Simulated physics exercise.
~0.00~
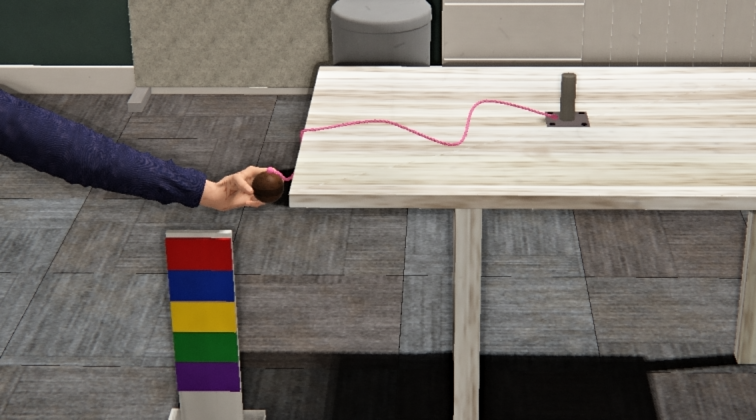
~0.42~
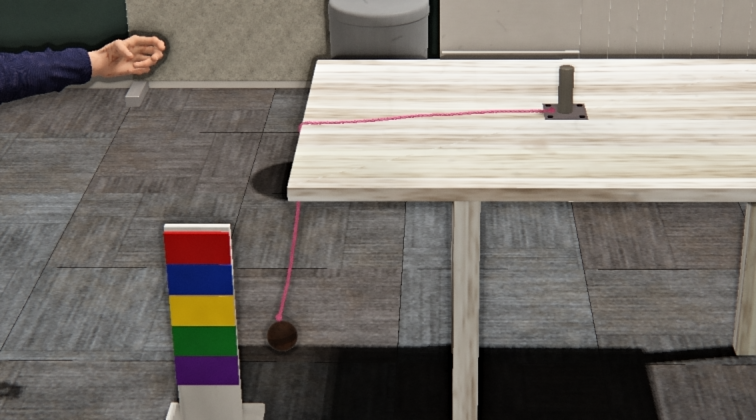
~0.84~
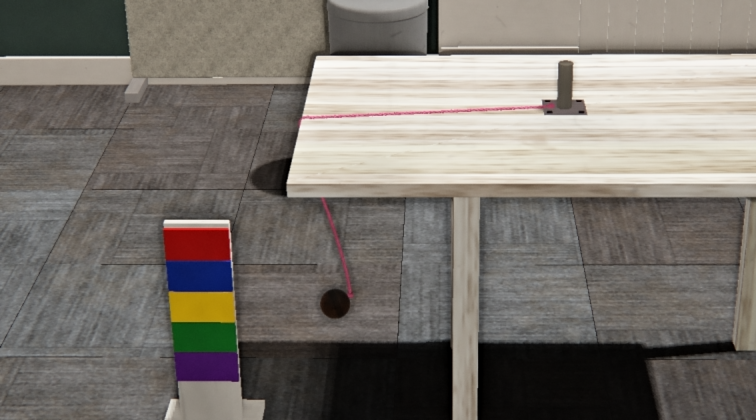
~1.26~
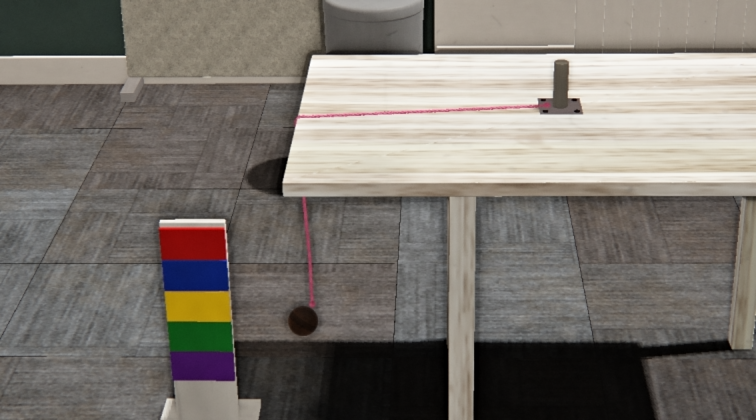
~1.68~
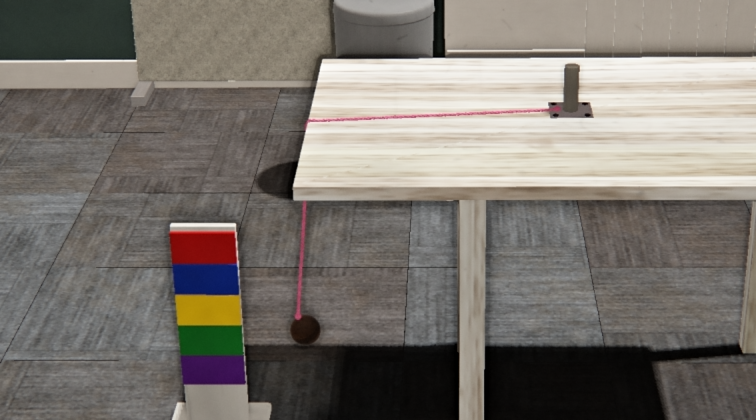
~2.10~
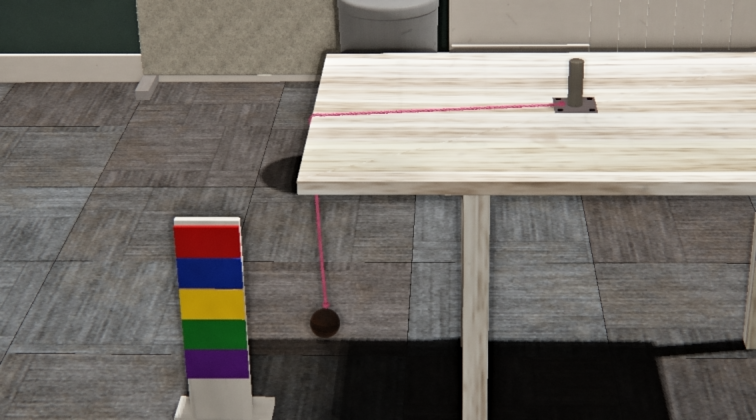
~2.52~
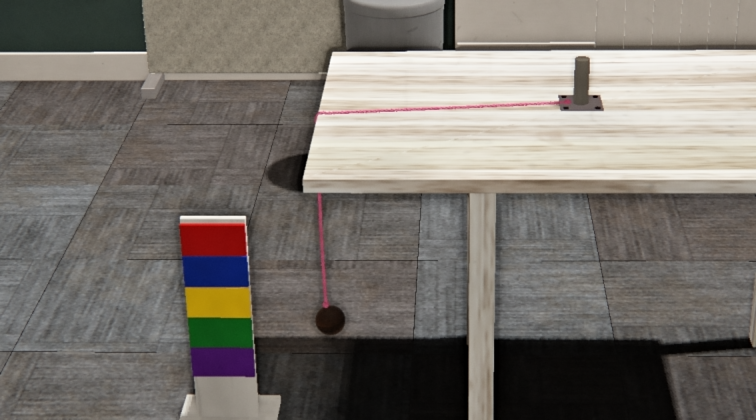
In this clip, a hand lets go of a brown ball beside a pale table and draws away, and the ball drops on a pink cord tied to a post, swings briefly, and ends hanging level with the green band of a striped board.
